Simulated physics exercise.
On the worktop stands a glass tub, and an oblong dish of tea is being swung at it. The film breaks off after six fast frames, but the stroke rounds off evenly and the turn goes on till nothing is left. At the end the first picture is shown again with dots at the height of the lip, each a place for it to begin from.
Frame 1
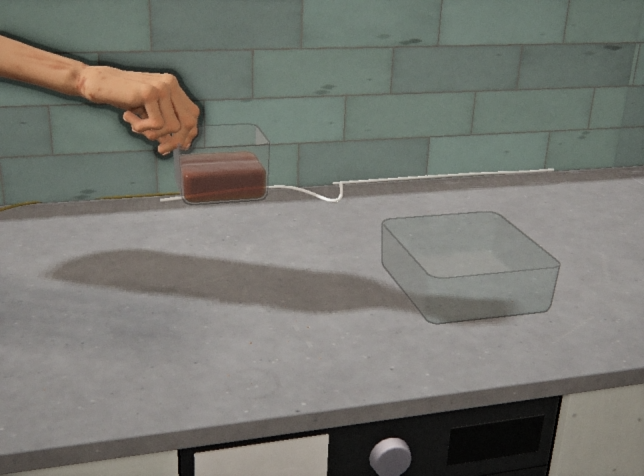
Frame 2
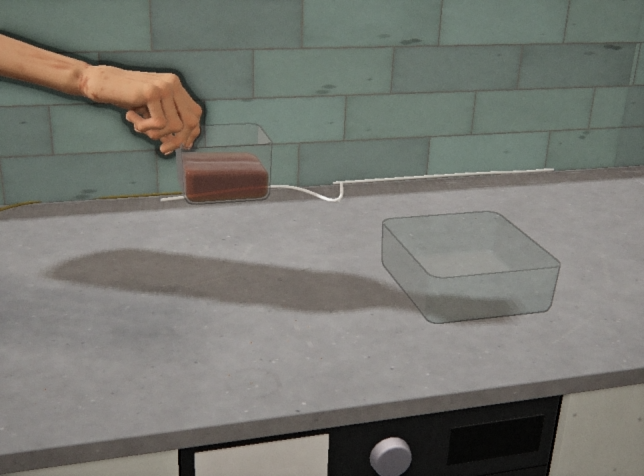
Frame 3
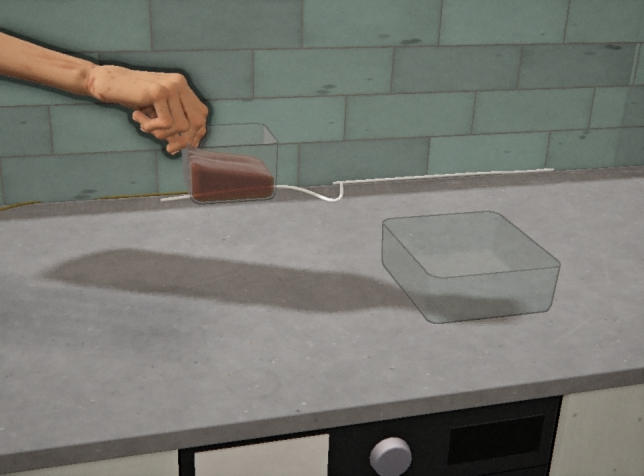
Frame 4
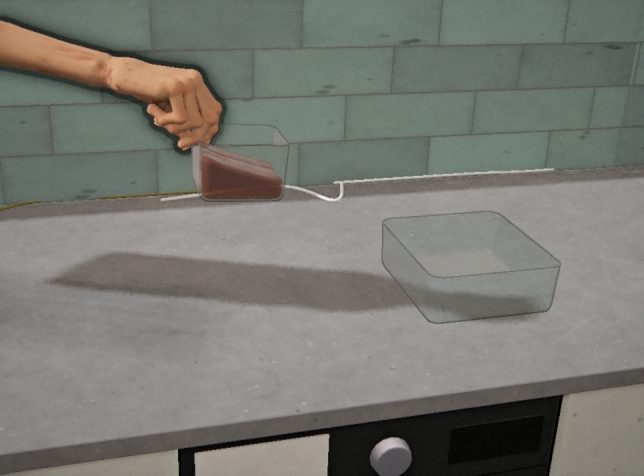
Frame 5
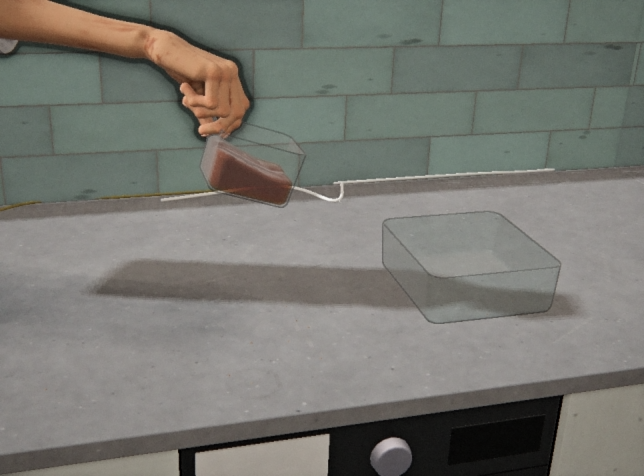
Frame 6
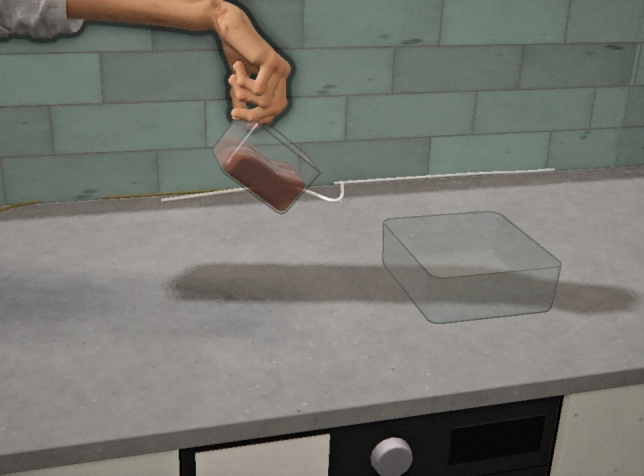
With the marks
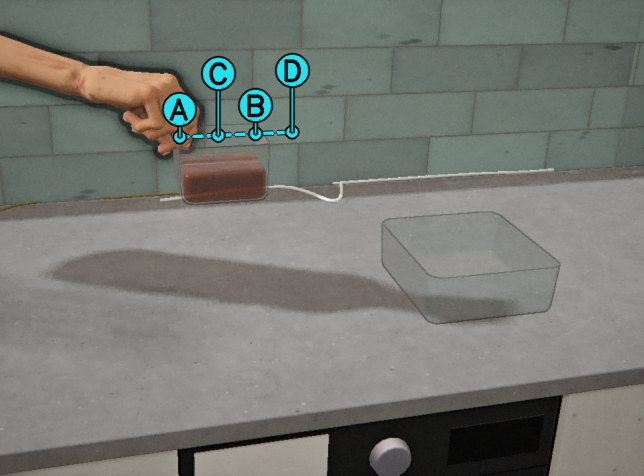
Oblong clear dish of reddish-brown tea moving right in a hand, then tilting steeply, with a glass tub standing on the grey worktop.
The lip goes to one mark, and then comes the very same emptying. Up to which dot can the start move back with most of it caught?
Take D.
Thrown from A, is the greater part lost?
Yes, it does.
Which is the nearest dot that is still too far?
Here it is dot B.
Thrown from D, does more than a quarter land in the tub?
Yes, clearly.
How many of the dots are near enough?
One.
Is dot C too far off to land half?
Yes.
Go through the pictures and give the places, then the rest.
Upright, lip at (262, 133); tub from (423, 322) to (549, 308); nothing has left yet.
Upright, lip at (264, 133); nothing has left yet.
Upright, lip at (270, 132); nothing has left yet.
Tipped about 4°, lip at (281, 134); nothing has left yet.
Tipped about 18°, lip at (298, 145); nothing has left yet.
Tipped about 40°, lip at (313, 162); nothing has left yet.
On the marked copy, A at (179, 137); B at (255, 133); C at (218, 135); D at (292, 132).
For dot A, about 0 % lands in the tub, 100 % falls short.
For dot B, about 3 % lands in the tub, 95 % falls short.
For dot C, about 0 % lands in the tub, 100 % falls short.
For dot D, about 68 % lands in the tub, 8 % falls short and 24 % goes beside or beyond.
